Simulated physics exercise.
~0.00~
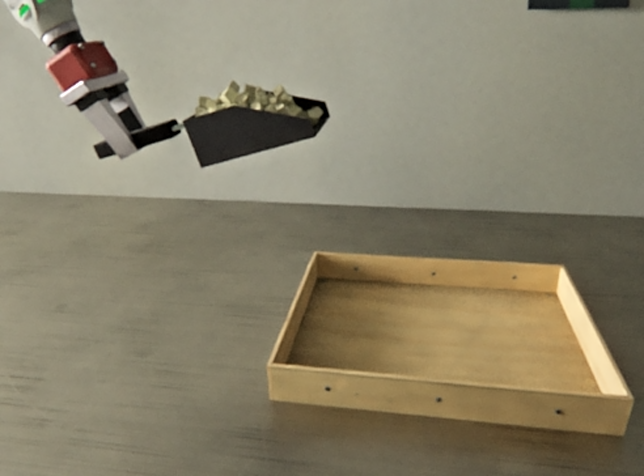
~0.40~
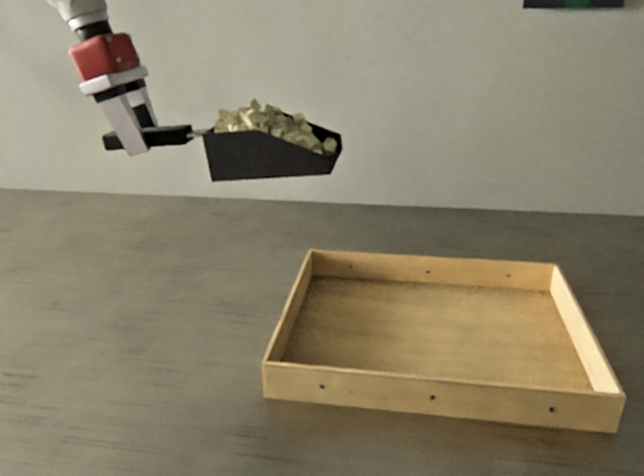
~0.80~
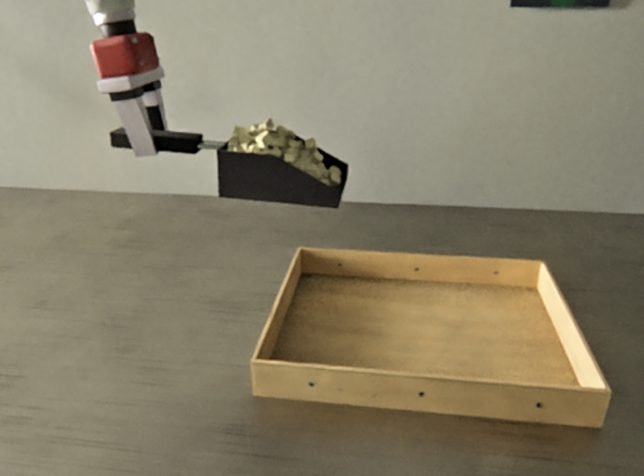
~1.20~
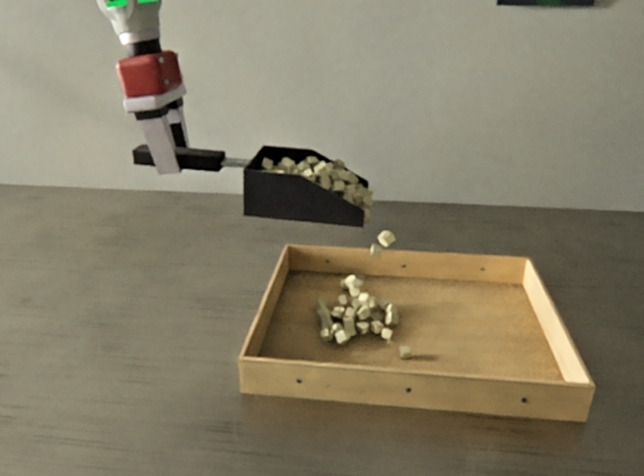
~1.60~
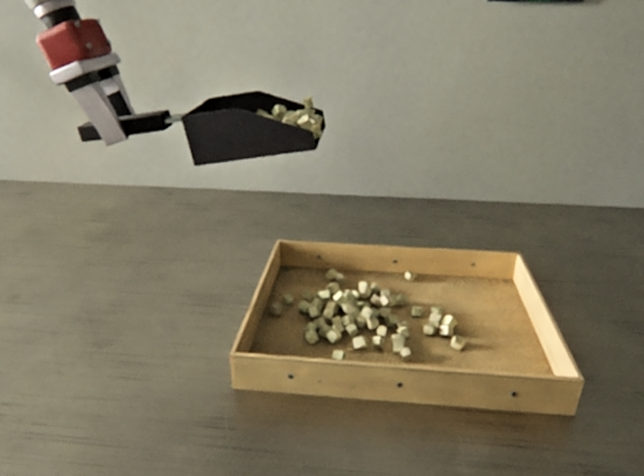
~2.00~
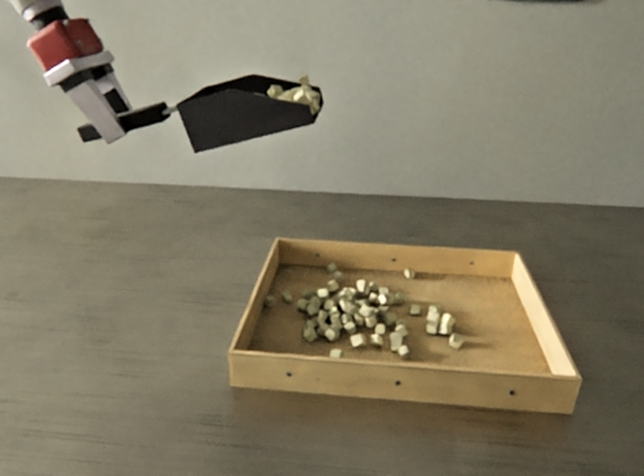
Robot arm lowering a heaped black scoop, spilling pale cubes into a wooden tray, then lifting back with some cubes still aboard.
